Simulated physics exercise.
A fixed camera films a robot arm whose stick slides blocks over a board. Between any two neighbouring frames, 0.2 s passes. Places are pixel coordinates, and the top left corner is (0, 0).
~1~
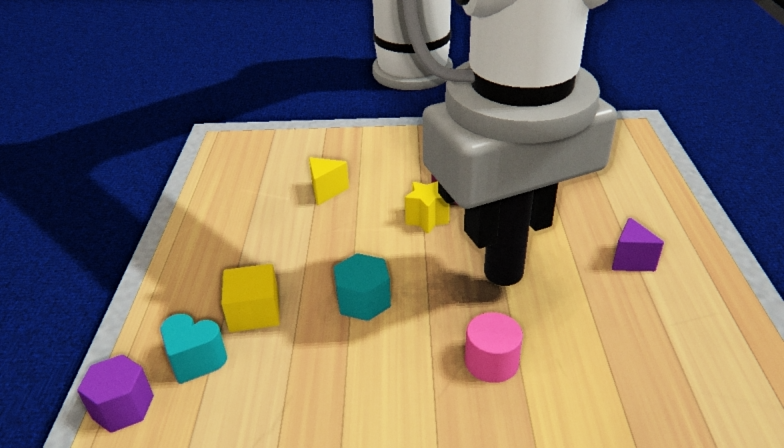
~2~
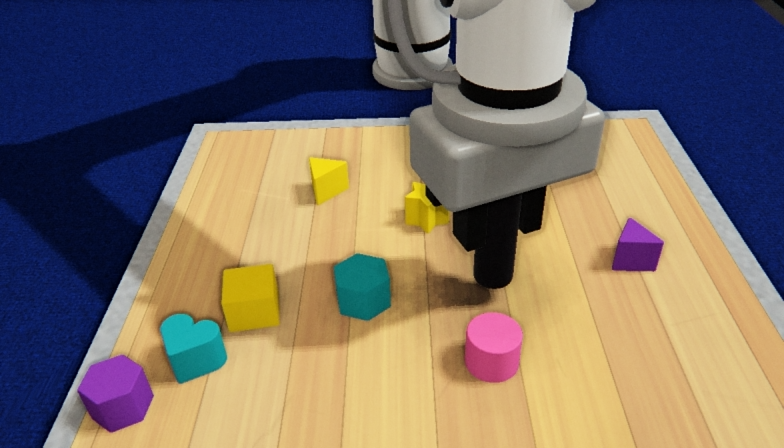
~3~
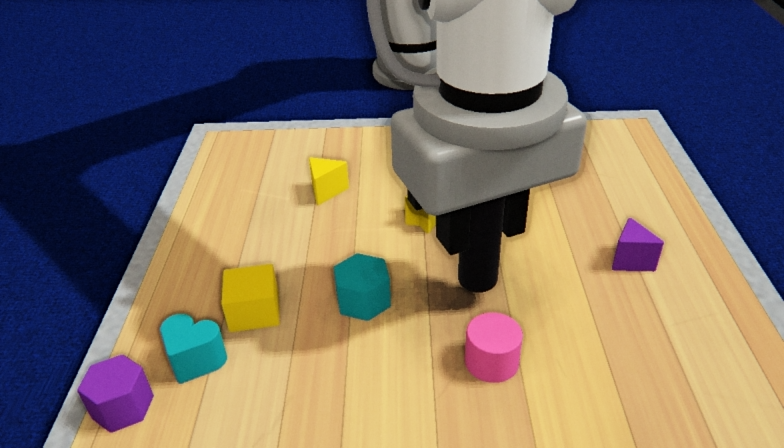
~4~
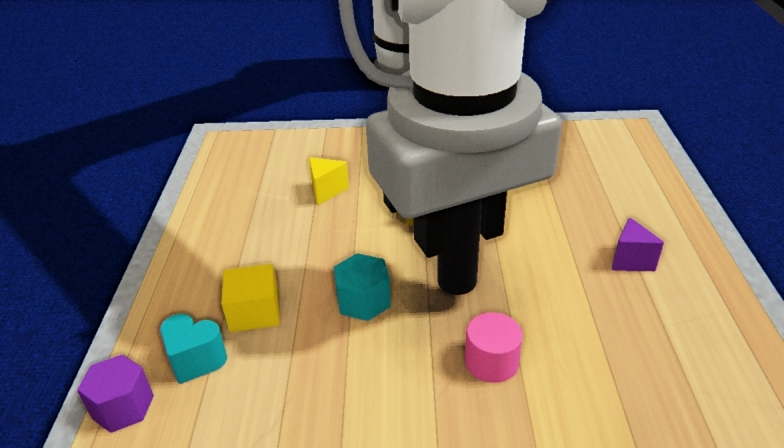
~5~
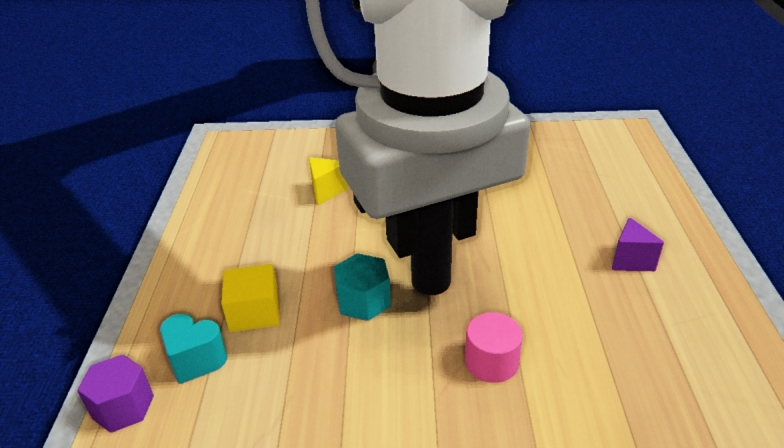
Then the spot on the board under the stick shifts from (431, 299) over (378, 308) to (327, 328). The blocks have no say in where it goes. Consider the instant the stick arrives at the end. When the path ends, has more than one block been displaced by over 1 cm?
Short answer: No.
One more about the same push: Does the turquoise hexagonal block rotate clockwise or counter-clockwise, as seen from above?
From above, it looks like the turquoise hexagonal block goes clockwise.
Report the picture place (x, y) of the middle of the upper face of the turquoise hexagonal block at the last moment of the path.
I'd guess (303, 271).
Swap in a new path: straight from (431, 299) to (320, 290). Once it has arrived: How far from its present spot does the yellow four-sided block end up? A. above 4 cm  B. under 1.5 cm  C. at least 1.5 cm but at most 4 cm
Option C.
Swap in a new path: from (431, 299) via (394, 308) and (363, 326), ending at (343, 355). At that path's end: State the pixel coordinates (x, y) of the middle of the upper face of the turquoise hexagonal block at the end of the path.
My estimate: (330, 273).
What follows on the original path. Halfway along, stick (376, 293); turquoise hexagonal block (331, 271), turned 25° clockwise.
At the end, stick (325, 313); yellow four-sided block not moved; turquoise hexagonal block (303, 271), turned 65° clockwise.
